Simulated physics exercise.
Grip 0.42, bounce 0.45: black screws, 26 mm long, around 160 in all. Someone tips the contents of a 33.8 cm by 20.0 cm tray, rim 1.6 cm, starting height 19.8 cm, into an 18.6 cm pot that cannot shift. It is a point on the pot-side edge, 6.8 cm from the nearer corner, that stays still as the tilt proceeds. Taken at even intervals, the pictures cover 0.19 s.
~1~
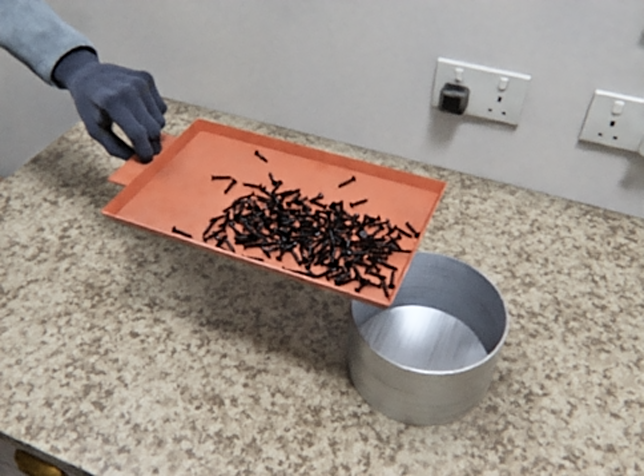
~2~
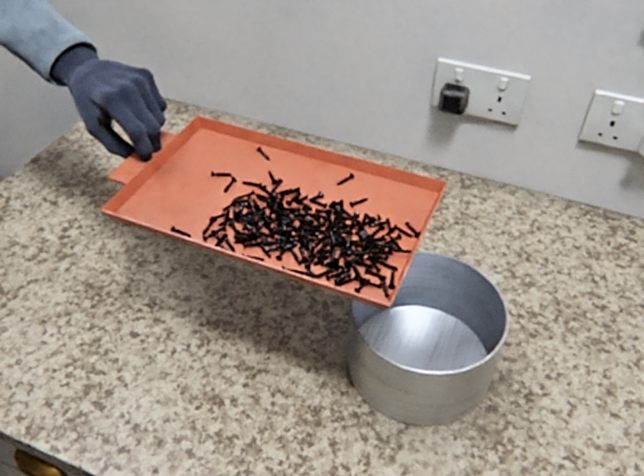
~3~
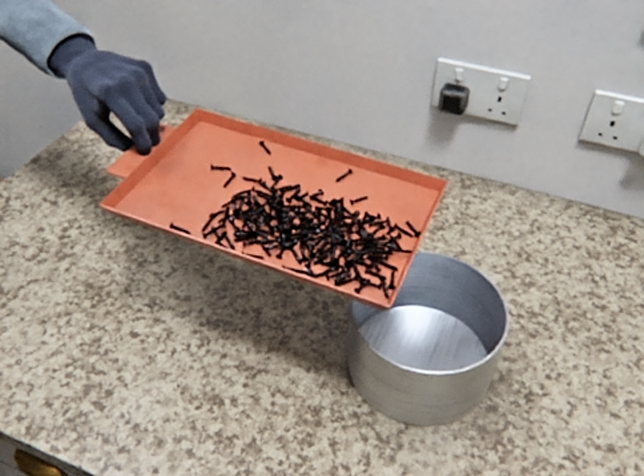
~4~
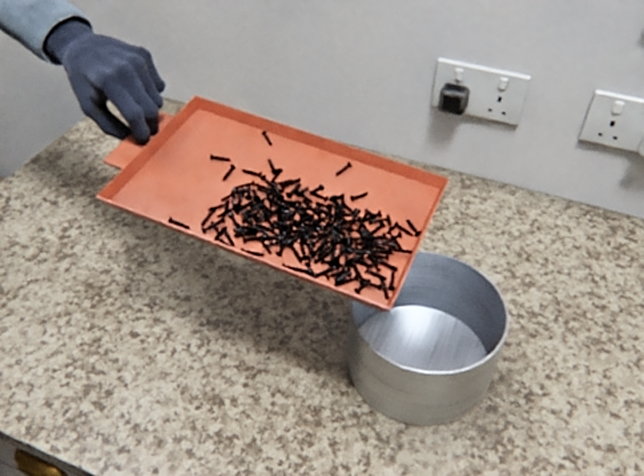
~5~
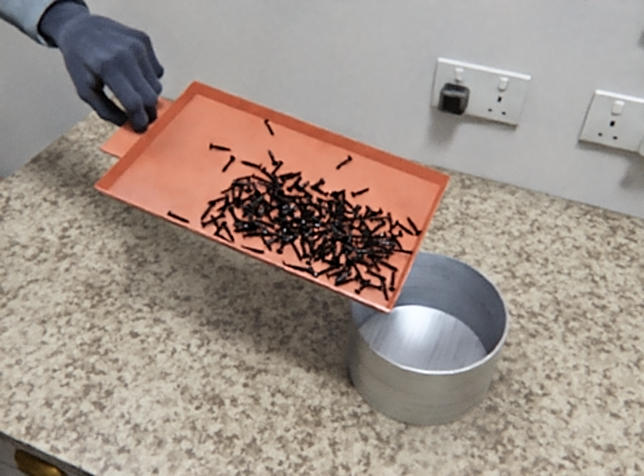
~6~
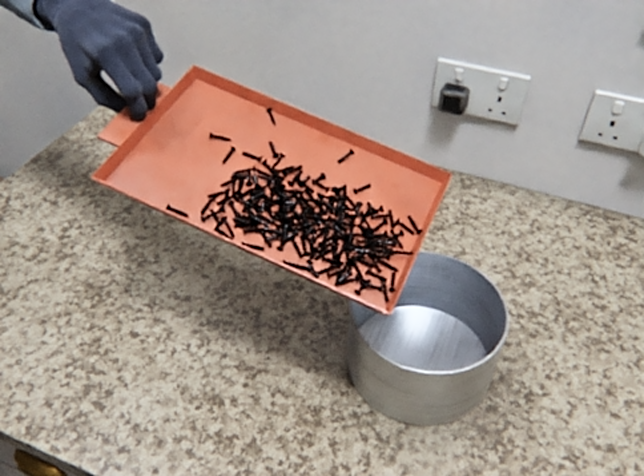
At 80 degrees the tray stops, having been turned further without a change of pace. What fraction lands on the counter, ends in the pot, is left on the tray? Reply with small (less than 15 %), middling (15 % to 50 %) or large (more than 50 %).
Counter - large, pot - middling, tray - small.
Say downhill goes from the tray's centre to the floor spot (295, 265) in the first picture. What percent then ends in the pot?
My best guess is some 15 per cent.
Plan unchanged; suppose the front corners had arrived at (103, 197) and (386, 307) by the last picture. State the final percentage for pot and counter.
The pot gets 15 and the counter 85.
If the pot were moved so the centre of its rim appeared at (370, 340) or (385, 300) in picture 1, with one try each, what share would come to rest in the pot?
The shares would be near 100 and 25 per cent respectively.
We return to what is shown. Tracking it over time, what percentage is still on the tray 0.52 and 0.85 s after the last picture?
First 80, then 0.
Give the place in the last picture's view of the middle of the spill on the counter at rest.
At rest, its centre lies at about (403, 466).
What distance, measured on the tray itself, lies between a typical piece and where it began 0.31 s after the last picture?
4 cm.
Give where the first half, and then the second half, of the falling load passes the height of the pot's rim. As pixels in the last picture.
First near (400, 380), then at (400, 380).
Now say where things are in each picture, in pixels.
In the first frame, tray tilt 0 degrees, front corners at (108, 210) and (386, 299); middle of the pieces at (311, 227); pot at (428, 307).
In the second frame, tray tilt 1 degrees, front corners at (108, 208) and (386, 299); middle of the pieces at (311, 226).
In the third frame, tray tilt 3 degrees, front corners at (106, 203) and (386, 300); middle of the pieces at (311, 224).
In the fourth frame, tray tilt 6 degrees, front corners at (104, 195) and (387, 302), lowest corner right front; middle of the pieces at (312, 221).
In the fifth frame, tray tilt 10 degrees, front corners at (102, 185) and (387, 305), lowest corner right front; middle of the pieces at (312, 217).
In the sixth frame, tray tilt 14 degrees, front corners at (99, 175) and (387, 307), lowest corner right front; middle of the pieces at (313, 213); pot at (428, 307).
Then, 0.31 s after the last picture, tilt 46 degrees; the tray holds 100 %, the pot 0 %.
Then, 0.52 s after the last picture, tilt 68 degrees; the tray holds 80 %, the pot 0 %.
Then, 0.85 s after the last picture, tilt 80 degrees; the tray holds 0 %, the pot 30 %.
In the end, counter 70 %, pot 30 %, tray 0 %.
